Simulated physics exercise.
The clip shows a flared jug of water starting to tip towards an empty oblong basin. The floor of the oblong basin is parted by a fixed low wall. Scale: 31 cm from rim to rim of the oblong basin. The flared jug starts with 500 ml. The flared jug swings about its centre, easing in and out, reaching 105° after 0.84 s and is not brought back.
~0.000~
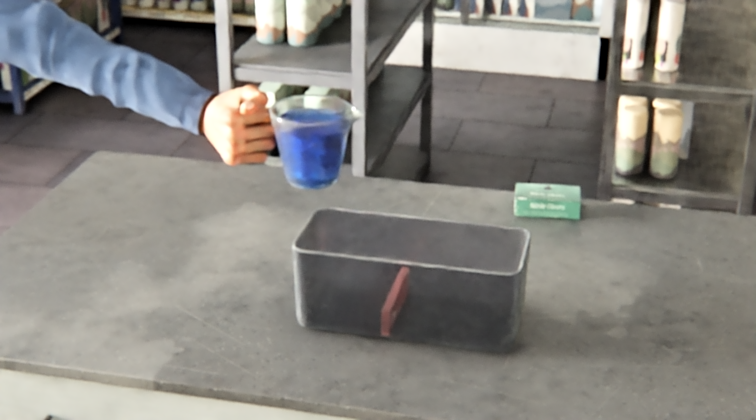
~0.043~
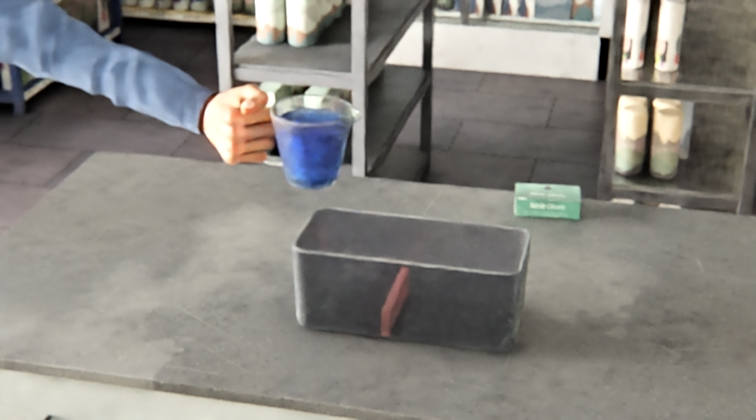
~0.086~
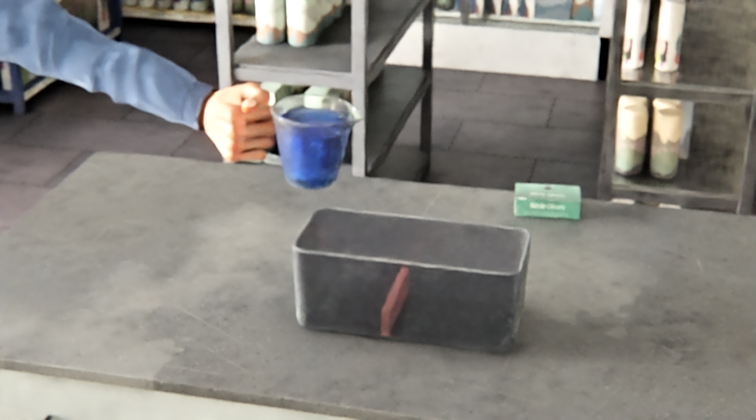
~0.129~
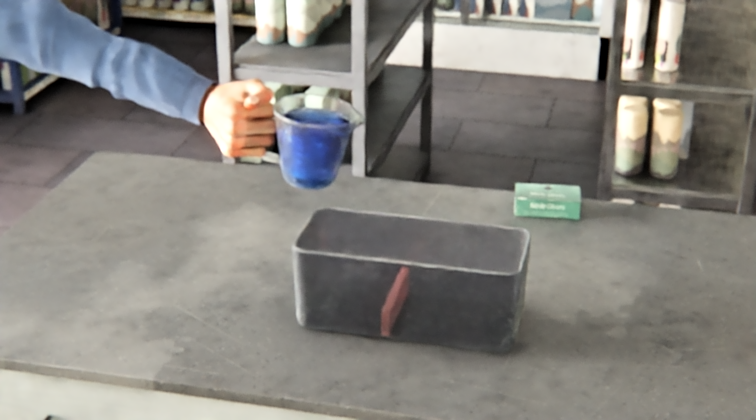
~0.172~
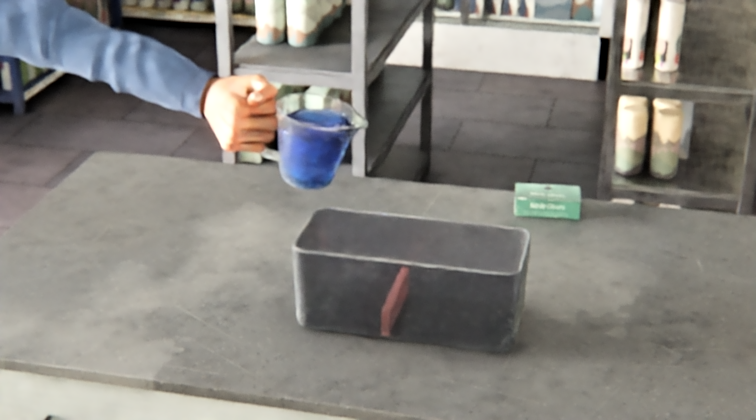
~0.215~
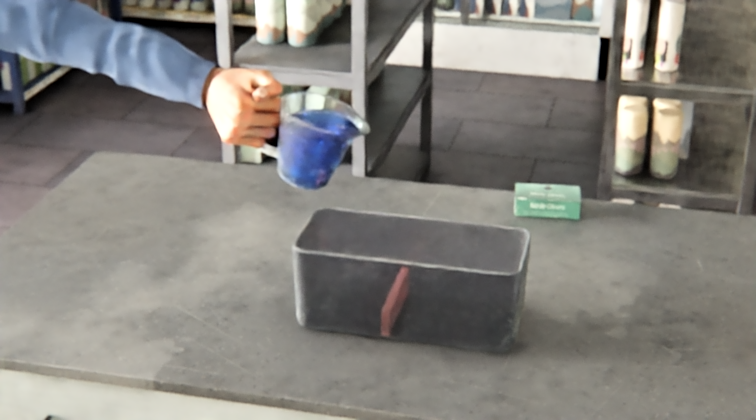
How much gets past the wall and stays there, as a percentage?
About 59 per cent.
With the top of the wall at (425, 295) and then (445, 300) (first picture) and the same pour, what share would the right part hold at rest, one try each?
In turn about 5 and 15 per cent.
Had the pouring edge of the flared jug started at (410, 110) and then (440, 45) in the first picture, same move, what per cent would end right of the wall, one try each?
First 95, then 75 per cent.
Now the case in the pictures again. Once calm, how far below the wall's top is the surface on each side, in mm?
Some 28 mm on the left and 28 mm on the right.
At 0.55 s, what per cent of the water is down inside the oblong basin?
Near 14 in a hundred.
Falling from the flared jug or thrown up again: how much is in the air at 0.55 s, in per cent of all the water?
Some 26 per cent.
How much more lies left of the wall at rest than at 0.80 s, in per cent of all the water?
Near 16 in a hundred.
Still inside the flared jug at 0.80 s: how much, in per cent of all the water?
About 8 per cent.
After 0.55 s the tilt is 77° and 60 per cent is still to pour, 1 is left of the wall and 14 right of it.
After 0.80 s the tilt is 104° and 8 per cent is still to pour, 25 is left of the wall and 55 right of it.
After 1.06 s the tilt is 105° and 0 per cent is still to pour, 41 is left of the wall and 59 right of it.
After 1.34 s the tilt is 105° and 0 per cent is still to pour, 40 is left of the wall and 59 right of it.
In the end 40 per cent lies left of the wall, 59 right of it and 1 outside.
